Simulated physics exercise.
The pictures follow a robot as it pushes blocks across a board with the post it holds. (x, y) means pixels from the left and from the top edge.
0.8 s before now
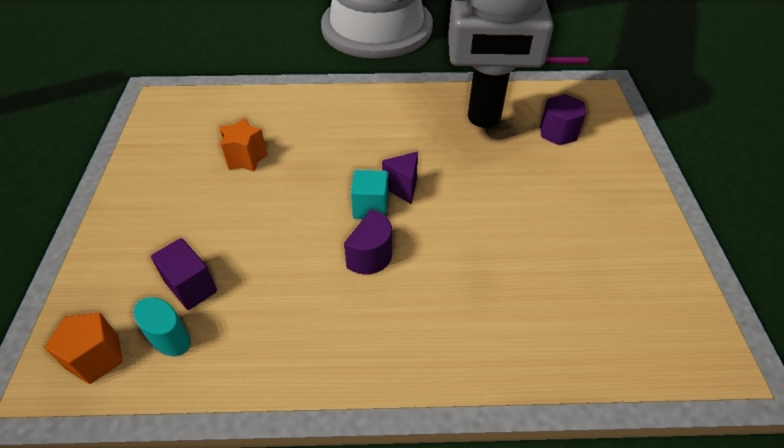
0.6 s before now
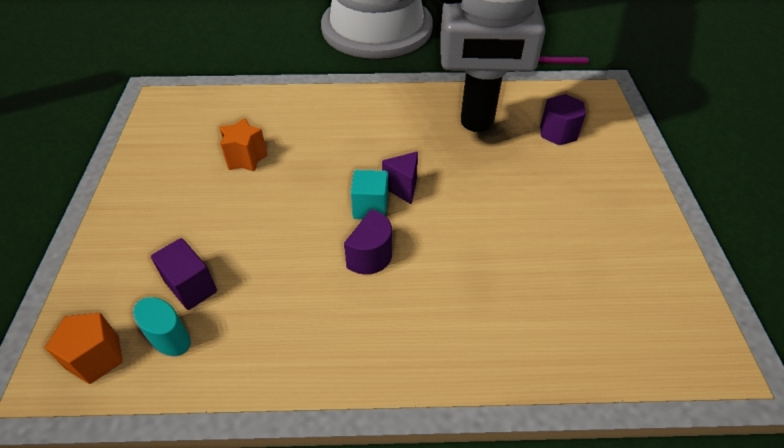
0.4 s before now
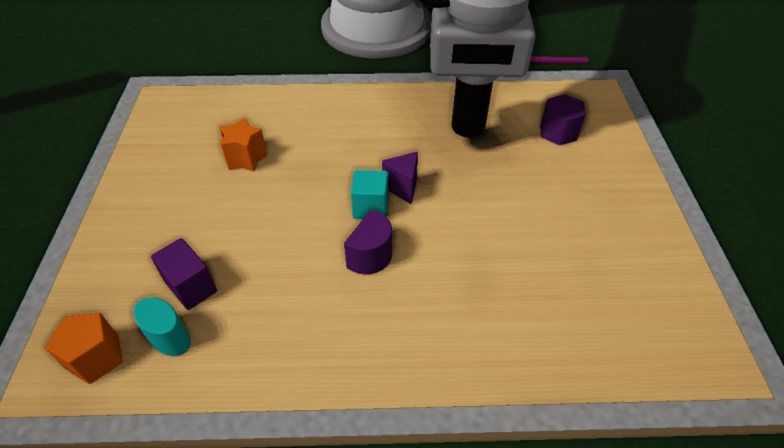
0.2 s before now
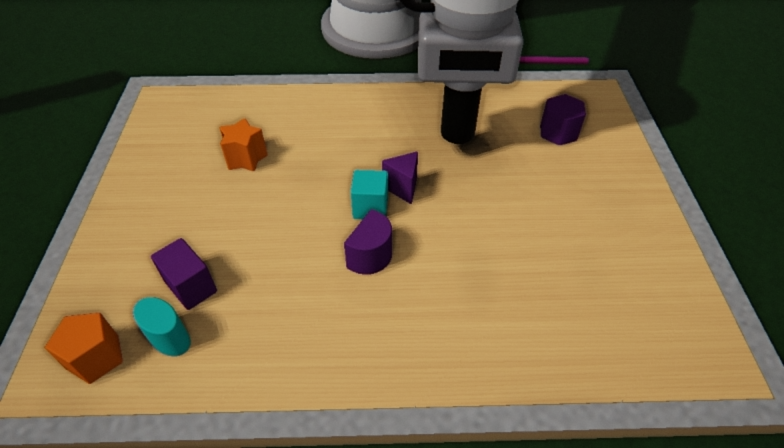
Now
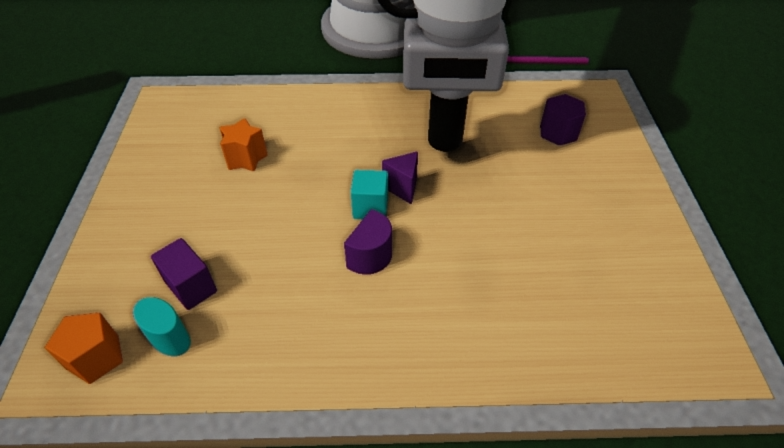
A robot arm with a black post moves slowly left and toward the viewer across a wooden board, nearing a purple three-sided block beside a turquoise one, while all the purple, turquoise and orange blocks stay still.
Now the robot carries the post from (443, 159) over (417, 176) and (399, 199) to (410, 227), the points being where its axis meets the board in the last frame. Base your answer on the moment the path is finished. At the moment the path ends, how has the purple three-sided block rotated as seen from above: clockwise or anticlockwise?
Seen from overhead, it turns clockwise.
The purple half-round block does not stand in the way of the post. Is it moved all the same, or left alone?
It shifts.
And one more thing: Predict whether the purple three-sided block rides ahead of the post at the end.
It is no longer ahead.
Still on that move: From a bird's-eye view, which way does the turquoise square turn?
Seen from overhead, it turns clockwise.
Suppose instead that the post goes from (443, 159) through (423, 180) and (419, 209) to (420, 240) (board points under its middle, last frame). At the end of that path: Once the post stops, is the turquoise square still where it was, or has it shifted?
That block ends up displaced.
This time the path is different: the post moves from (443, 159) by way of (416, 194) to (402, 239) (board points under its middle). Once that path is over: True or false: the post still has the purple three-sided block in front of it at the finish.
My answer: False.
The first path, step by step. One third of the way, post (418, 159); turquoise square (362, 186); purple three-sided block (393, 171).
Two thirds of the way, post (399, 182); turquoise square (340, 208), turned 30° clockwise; purple three-sided block (373, 196).
At the end, post (411, 210); turquoise square (336, 215), turned 50° clockwise; purple half-round block (355, 253), turned 10° anticlockwise; purple three-sided block (373, 215), turned 40° clockwise.
